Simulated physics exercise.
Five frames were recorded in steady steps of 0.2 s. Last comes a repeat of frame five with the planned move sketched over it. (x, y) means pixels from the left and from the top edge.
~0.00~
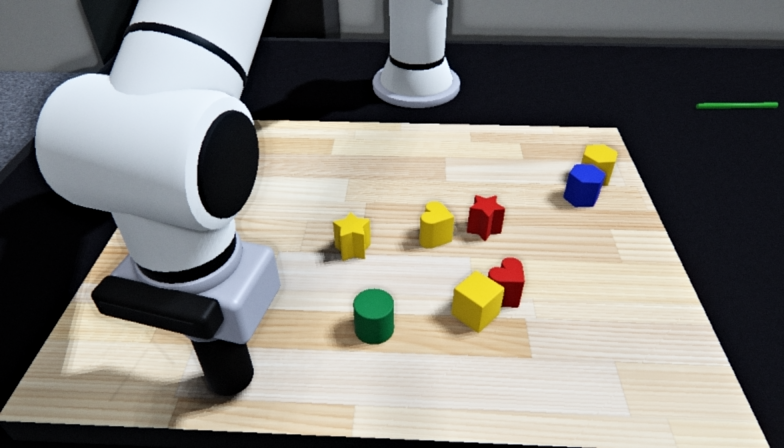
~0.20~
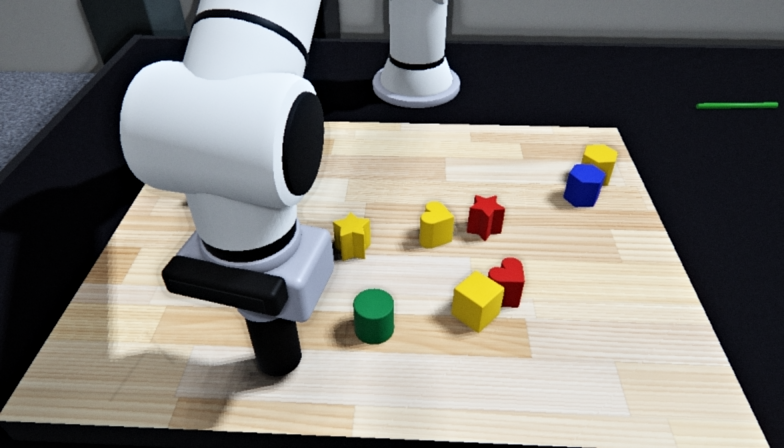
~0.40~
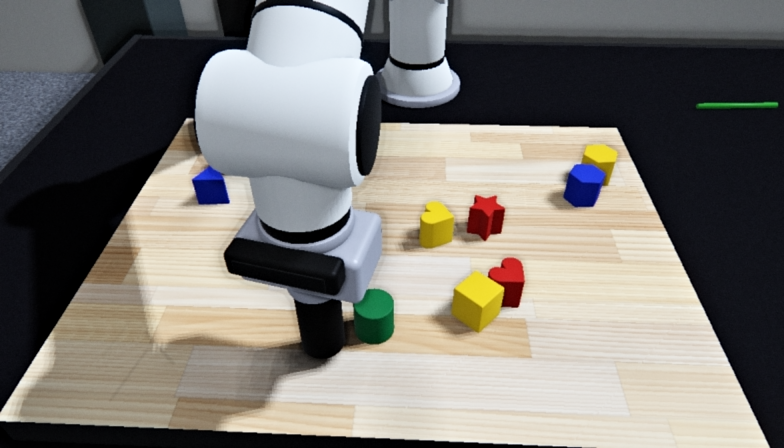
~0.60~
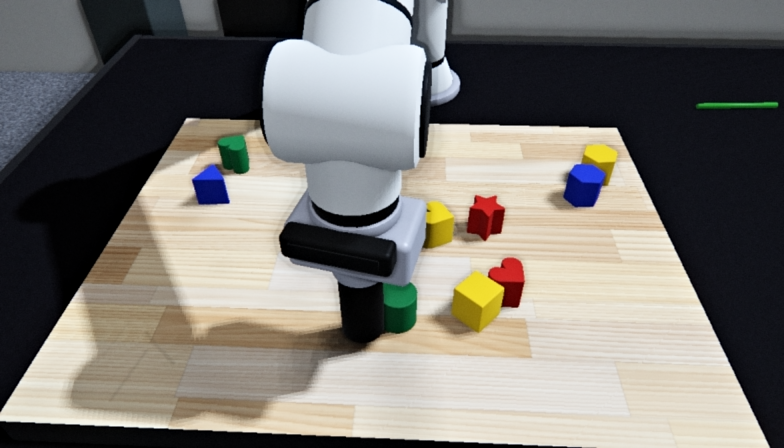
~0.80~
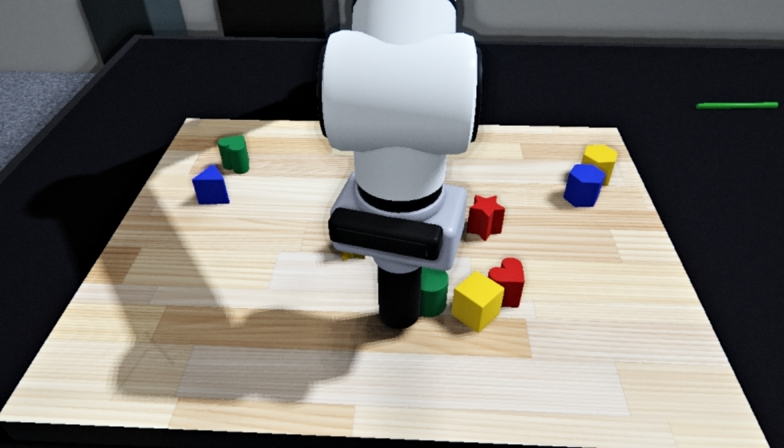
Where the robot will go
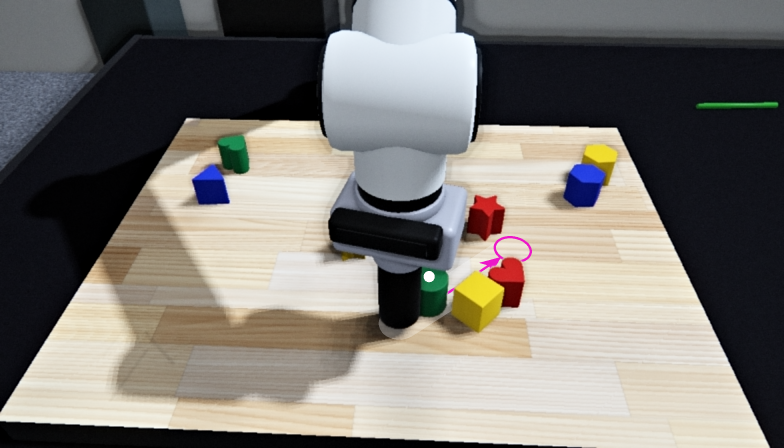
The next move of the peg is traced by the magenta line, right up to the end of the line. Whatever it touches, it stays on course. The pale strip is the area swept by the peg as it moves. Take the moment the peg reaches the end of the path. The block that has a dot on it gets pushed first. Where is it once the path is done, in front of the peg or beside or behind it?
The peg pushes it to the end.
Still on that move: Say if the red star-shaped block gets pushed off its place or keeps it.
Here's my answer: The red star-shaped block gets displaced.
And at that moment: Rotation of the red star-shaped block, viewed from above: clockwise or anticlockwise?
Viewed from above, counterclockwise.
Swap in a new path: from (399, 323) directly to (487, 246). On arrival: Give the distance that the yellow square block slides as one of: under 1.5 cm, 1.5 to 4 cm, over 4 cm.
My estimate: Under 1.5 cm.
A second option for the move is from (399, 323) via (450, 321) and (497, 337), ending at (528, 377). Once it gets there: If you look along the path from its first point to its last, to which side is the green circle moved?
It goes toward the left-hand side.
The line goes from (399, 323) directly to (513, 249); the dot is on the green circle.
The first path, step by step. One third of the way, peg at (443, 286); green circle at (469, 250).
Two thirds of the way, peg at (481, 262); green circle at (500, 225).
At the end, peg at (515, 239); green circle at (521, 201); yellow square block unmoved; red star-shaped block at (489, 197), turned 35° anticlockwise.
